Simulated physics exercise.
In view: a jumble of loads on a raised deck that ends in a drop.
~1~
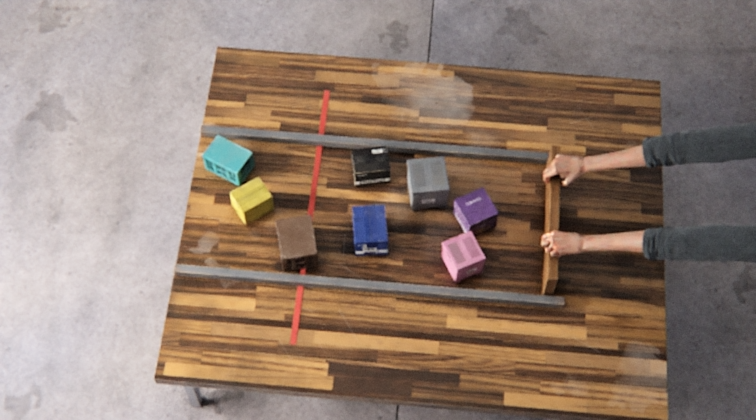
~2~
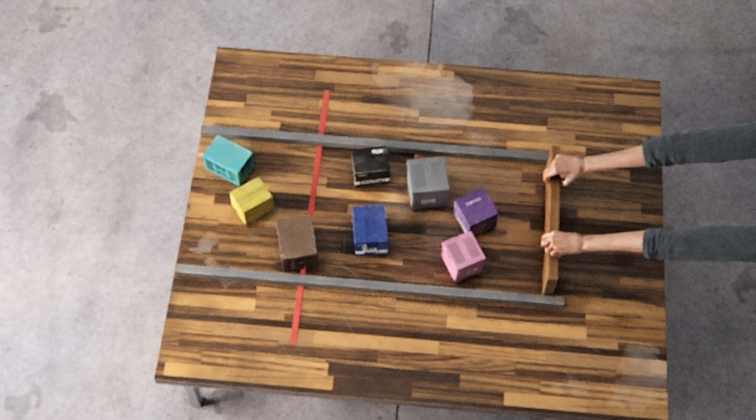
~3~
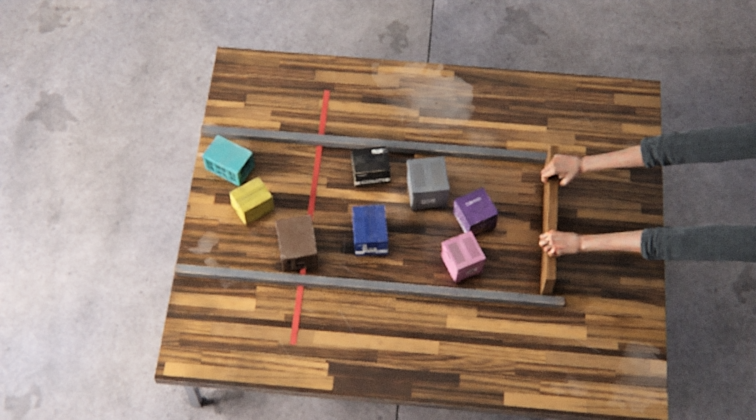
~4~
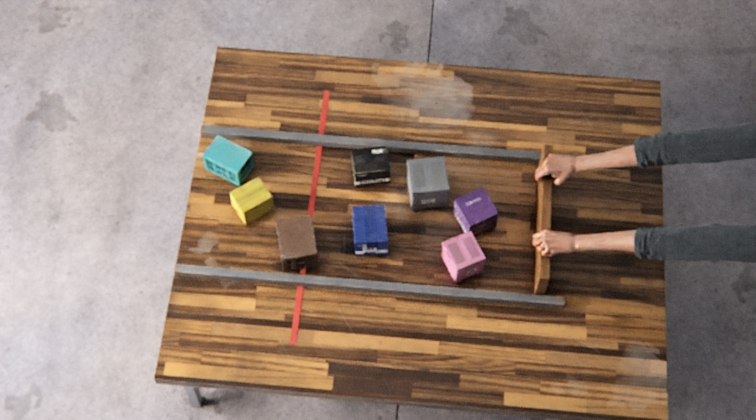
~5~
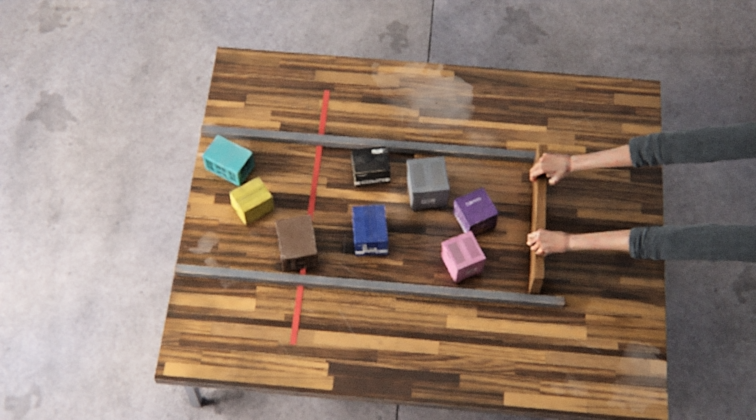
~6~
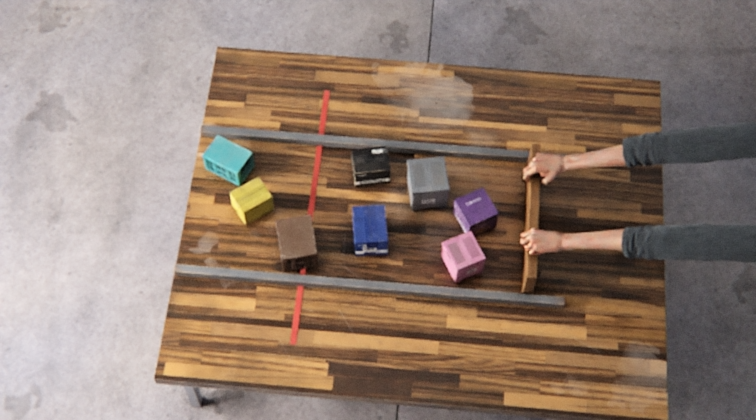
On a wooden tabletop, two hands sliding a plank slightly left between grey rails, while the scattered coloured boxes stay still.
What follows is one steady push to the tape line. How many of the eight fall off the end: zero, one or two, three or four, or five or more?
Here the number that fall off is zero.
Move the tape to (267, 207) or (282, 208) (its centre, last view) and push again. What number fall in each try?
The counts: 2 and 1.
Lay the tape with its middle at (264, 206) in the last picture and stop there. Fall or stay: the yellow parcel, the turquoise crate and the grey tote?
The yellow parcel is kept; the turquoise crate goes over; the grey tote survives.
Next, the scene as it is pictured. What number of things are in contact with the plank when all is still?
3 of them.
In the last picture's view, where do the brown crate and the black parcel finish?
The brown crate at (223, 240), the black parcel at (263, 154).
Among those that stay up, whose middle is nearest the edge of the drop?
The turquoise crate.
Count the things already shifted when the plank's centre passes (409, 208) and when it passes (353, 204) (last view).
At the one place 5, at the other 6.
Early on, none off yet; turquoise crate at rest near (229, 161); yellow parcel at rest near (252, 201); brown crate at rest near (297, 243).
Finally, the number that fall off is zero.
